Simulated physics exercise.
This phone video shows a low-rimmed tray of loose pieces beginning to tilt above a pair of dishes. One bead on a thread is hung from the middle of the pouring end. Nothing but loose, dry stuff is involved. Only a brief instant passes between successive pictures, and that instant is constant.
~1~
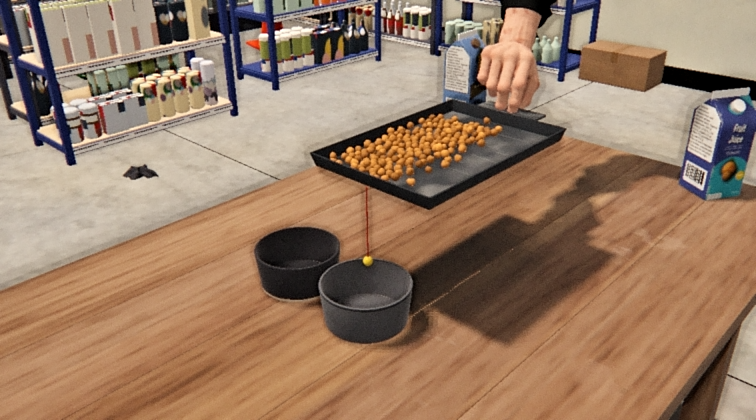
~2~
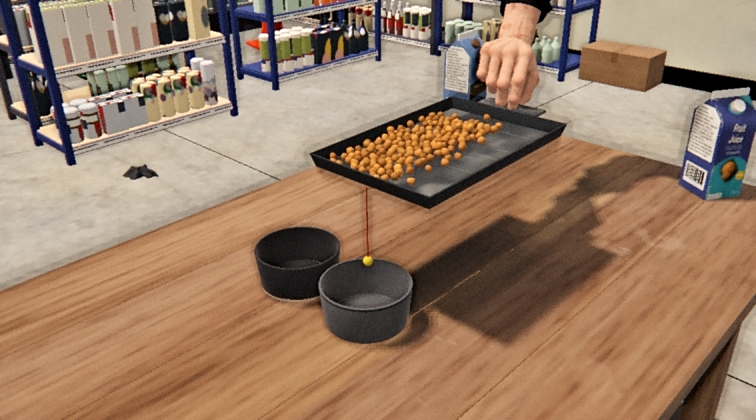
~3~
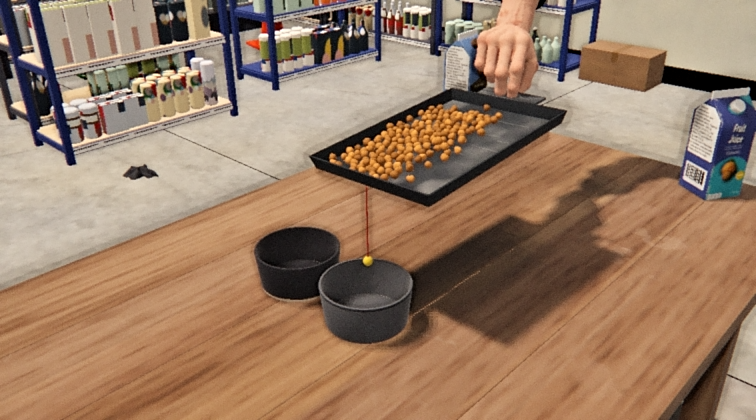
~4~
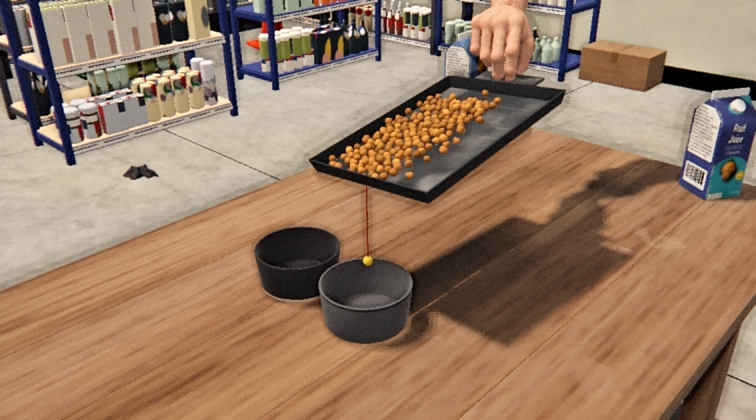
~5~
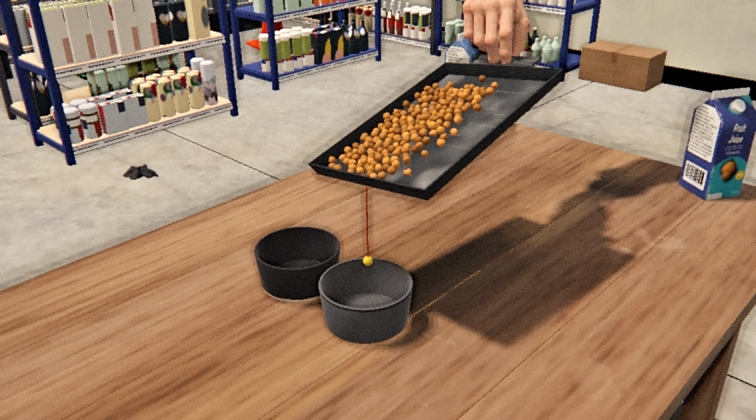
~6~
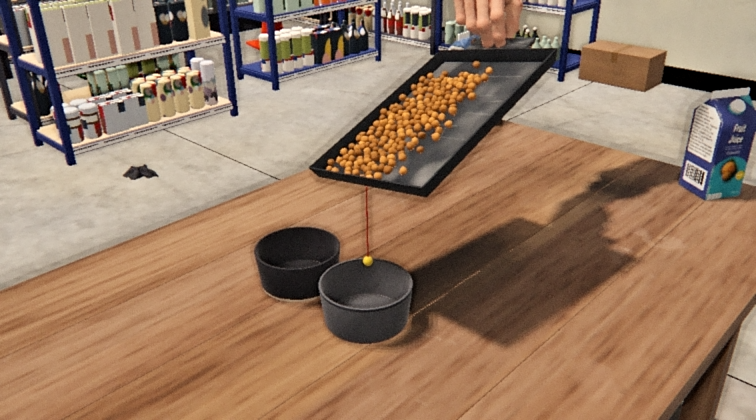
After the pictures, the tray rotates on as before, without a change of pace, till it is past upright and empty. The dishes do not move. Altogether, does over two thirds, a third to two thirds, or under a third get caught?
The dishes will most likely exceed two thirds of the load.
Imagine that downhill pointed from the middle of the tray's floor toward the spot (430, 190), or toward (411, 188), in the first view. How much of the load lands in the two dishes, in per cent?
Roughly 20 percent, then 30 percent.
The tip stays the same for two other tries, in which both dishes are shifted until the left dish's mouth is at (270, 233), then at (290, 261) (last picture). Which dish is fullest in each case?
Placement one gives the one at right, placement two gives the one at left.
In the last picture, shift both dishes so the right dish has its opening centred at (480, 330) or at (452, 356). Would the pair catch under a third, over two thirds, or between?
Case one, less than a third; case two, under a third.
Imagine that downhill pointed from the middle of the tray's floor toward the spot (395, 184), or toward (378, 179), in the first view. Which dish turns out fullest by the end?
Case 1 - the one at right; case 2 - the one at right.
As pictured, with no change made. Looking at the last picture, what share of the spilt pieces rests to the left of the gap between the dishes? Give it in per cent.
Roughly 80 in a hundred.
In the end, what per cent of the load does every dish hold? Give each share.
The share is 70 per cent in the left dish and 10 per cent in the right dish.
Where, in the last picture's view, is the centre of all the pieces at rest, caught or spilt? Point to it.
Near (302, 283), more or less.
Shortly afterwards, tray tipped steeply; all but a few on the tray; only a few in the left dish.
Next, tray tipped past a quarter turn; near a quarter on the tray; a little in the right dish; near a third in the left dish; a little outside both; near a third in the air.
Some moments later, tray tipped past a quarter turn; a little in the right dish; near two thirds in the left dish; near a quarter outside both.
In the end, tray tipped past a quarter turn; a little in the right dish; near two thirds in the left dish; near a quarter outside both.
